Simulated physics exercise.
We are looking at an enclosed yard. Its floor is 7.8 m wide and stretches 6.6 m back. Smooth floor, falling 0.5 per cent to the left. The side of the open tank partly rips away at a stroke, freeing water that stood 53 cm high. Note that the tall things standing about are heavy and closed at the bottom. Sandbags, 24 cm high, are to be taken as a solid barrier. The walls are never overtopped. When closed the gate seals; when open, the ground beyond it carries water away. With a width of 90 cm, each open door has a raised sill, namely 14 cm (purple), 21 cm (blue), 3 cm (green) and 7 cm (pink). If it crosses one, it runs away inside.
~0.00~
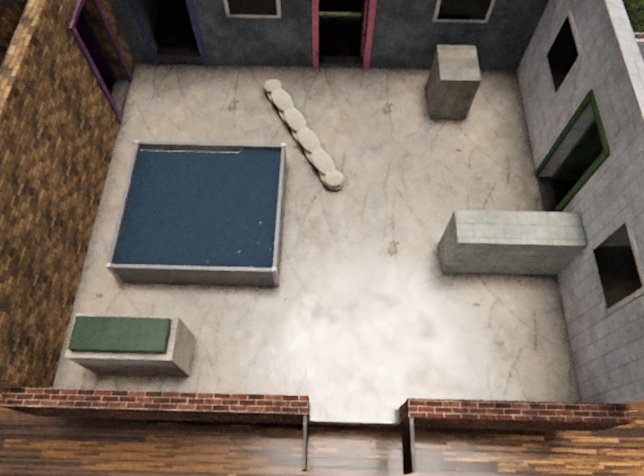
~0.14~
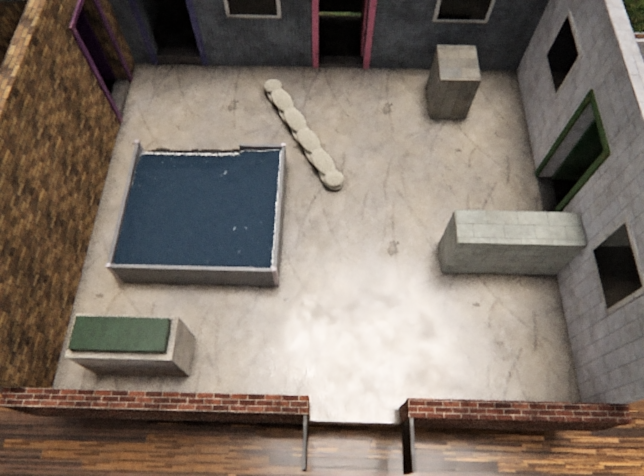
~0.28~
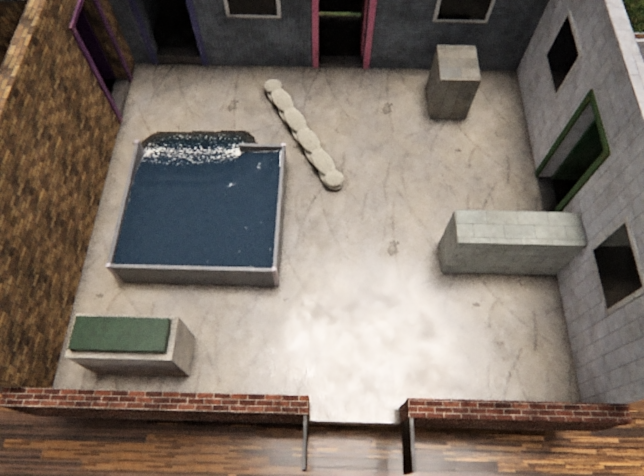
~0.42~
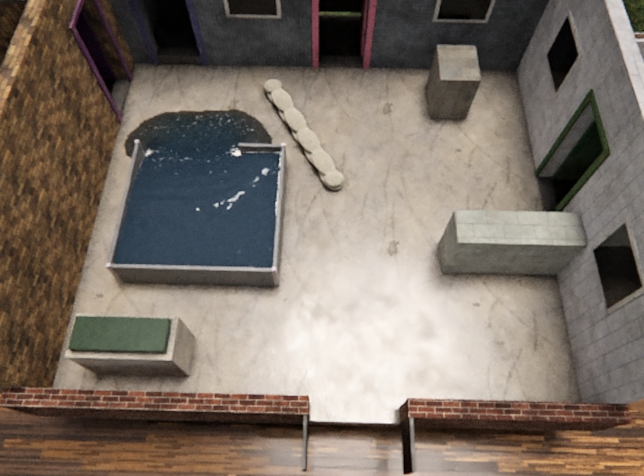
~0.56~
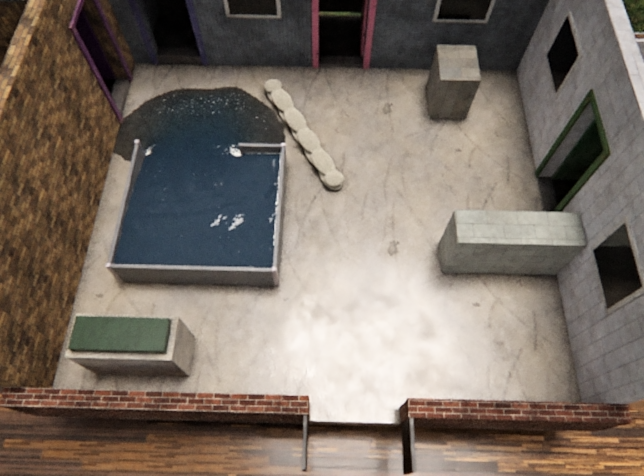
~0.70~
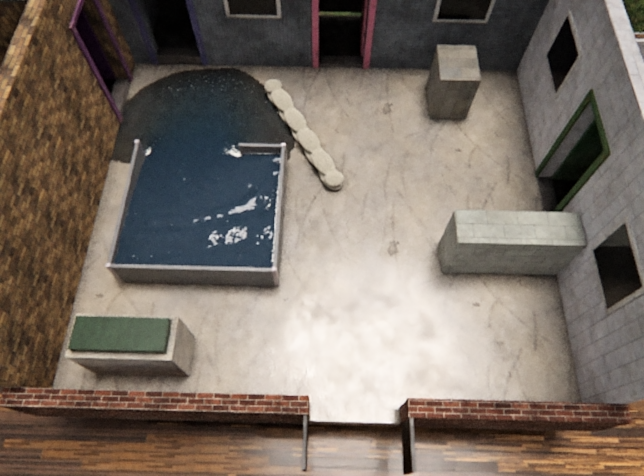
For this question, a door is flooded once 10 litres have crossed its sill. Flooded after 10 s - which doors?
At the end, the purple door tops the limit, the blue door tops the limit, the green door tops the limit, the pink door never tops the limit.
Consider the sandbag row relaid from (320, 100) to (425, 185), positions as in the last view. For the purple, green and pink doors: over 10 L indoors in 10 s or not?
In that case purple gets more than allowed, green gets more than allowed, pink gets more than allowed.
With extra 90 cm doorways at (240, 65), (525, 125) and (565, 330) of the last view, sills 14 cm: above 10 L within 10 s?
Result in order - more than that, not enough, not enough.
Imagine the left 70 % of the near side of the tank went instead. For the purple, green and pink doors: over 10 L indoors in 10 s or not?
Then it goes purple fine, green fine, pink fine.
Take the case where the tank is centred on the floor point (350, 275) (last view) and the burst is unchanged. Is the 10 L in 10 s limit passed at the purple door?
Against that limit: Purple past it.
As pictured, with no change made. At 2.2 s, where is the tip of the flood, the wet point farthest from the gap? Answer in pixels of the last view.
Point: Roughly (375, 72).
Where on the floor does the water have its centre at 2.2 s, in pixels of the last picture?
I'd say somewhere around (202, 160).
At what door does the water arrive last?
Answer: The green door.
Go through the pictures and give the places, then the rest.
In the first frame, the open tank at (202, 204) is whole and still, 53 cm deep.
In the second frame, water pours out on the open tank's far side and has run 0.9 m, to a hidden place; typically 10 cm deep outside, 53 cm at the open tank's back.
In the third frame, the front is at a hidden place, 1.1 m from the gap on the open tank's far side; 1.2 m2 of floor is under water; 53 cm left at the back of the open tank.
In the fourth frame, water pours out on the open tank's far side and has run 1.4 m, to (146, 126); typically 8 cm deep outside, 53 cm at the open tank's back.
In the fifth frame, the front is at (236, 92), 1.9 m from the gap on the open tank's far side; 4.0 m2 of floor is under water; 53 cm left at the back of the open tank.
In the sixth frame, the front is at (235, 73), 2.3 m from the gap on the open tank's far side; 5.5 m2 of floor is under water; 52 cm left at the back of the open tank.
After 1.4 s water covers 15 % of the floor and is deepest (34 cm) near (135, 67); purple door 13 cm at the sill, 0 L in, blue door 32 cm at the sill, 5 L in, green door not reached, pink door not reached.
After 2.2 s water covers 20 % of the floor and is deepest (40 cm) near (130, 87); purple door 27 cm at the sill, 14 L in, blue door 39 cm at the sill, 46 L in, green door not reached, pink door 4 cm at the sill, 0 L in.
After 3.5 s water covers 30 % of the floor and is deepest (28 cm) near (125, 108); purple door 27 cm at the sill, 112 L in, blue door 27 cm at the sill, 121 L in, green door not reached, pink door 8 cm at the sill, 0 L in.
After 6.0 s water covers 65 % of the floor and is deepest (18 cm) near (51, 396); purple door 18 cm at the sill, 170 L in, blue door 18 cm at the sill, 131 L in, green door 5 cm at the sill, 0 L in, pink door 5 cm at the sill, 1 L in.
After 10.0 s water covers 85 % of the floor and is deepest (14 cm) near (51, 396); purple door 11 cm at the sill, 179 L in, blue door 11 cm at the sill, 131 L in, green door 5 cm at the sill, 24 L in, pink door 3 cm at the sill, 1 L in.
